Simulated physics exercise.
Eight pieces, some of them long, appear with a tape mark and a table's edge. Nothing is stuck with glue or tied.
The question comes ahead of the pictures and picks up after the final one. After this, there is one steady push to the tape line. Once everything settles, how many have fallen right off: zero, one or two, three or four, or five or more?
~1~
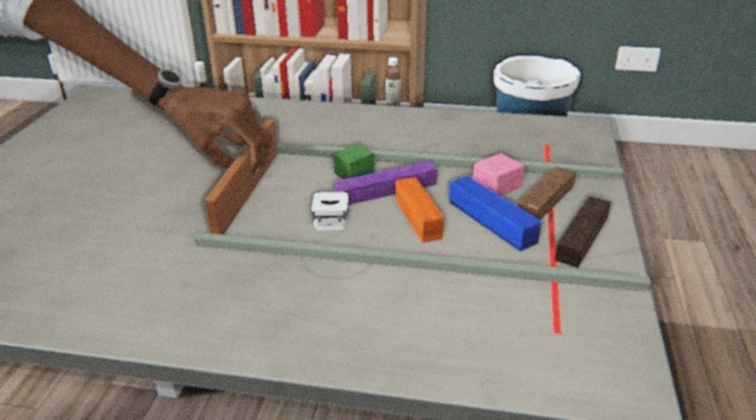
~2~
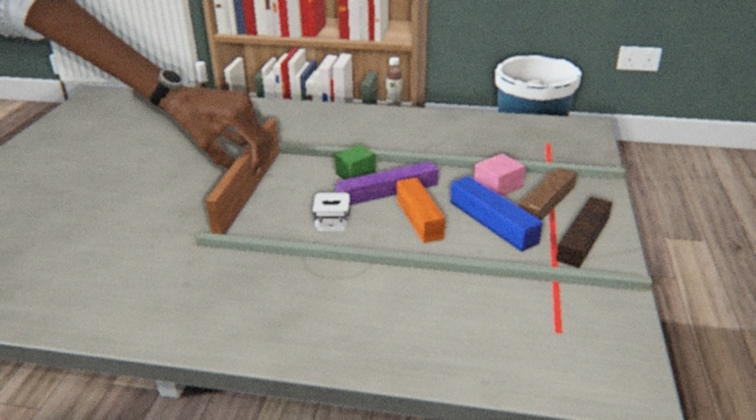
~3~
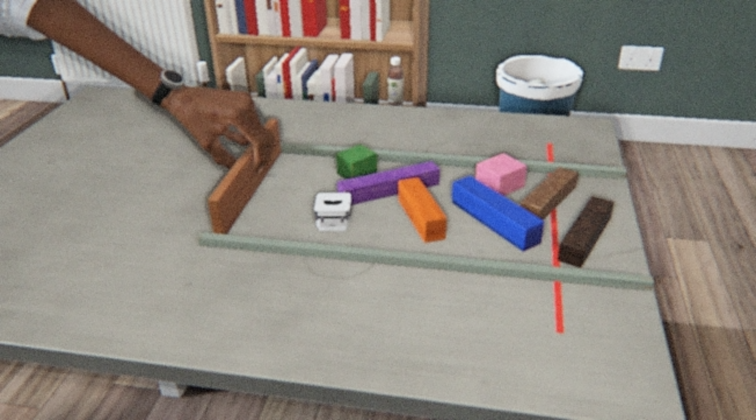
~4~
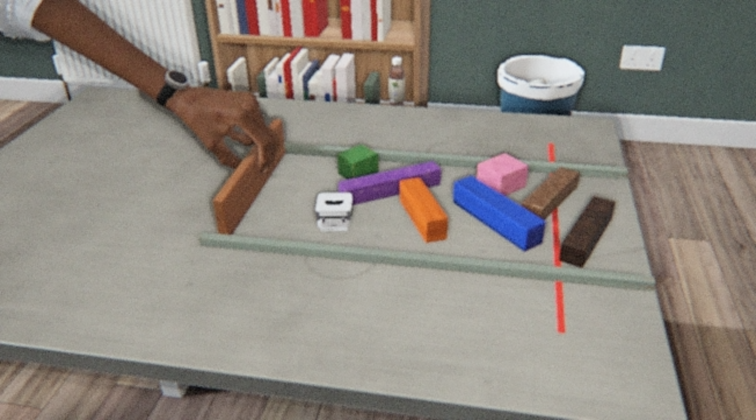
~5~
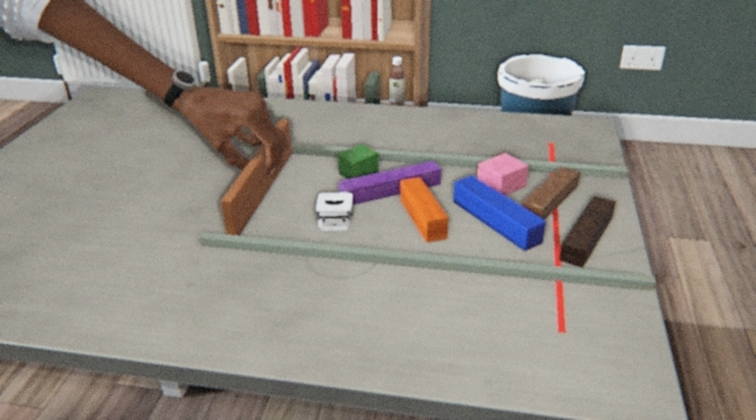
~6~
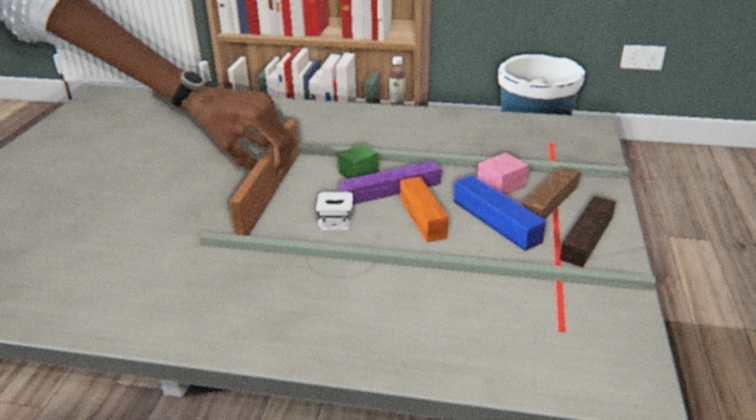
It sends over the edge a lone piece or a pair.
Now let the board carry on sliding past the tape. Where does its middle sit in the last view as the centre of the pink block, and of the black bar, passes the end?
Around (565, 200), then around (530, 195).
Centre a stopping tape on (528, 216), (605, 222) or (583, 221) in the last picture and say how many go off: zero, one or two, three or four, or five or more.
One after another: None; at least five; 3 or 4.
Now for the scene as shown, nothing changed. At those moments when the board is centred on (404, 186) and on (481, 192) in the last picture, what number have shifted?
First 4, then 8.
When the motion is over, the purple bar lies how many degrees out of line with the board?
Roughly 25 degrees.
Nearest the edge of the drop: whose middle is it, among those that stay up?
Result: The pink block.
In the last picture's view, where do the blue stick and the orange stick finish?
First: About (630, 228); second: About (606, 234).
Soon after, none off yet; black bar at rest near (589, 230); brown bar at rest near (552, 194); pink block at rest near (503, 175).
Then, none off yet; black bar at rest near (592, 231); brown bar moved a little near (566, 194); pink block moved about its own width near (538, 180).
At rest, the number that fall off is one or two; fallen, brown bar and black bar.
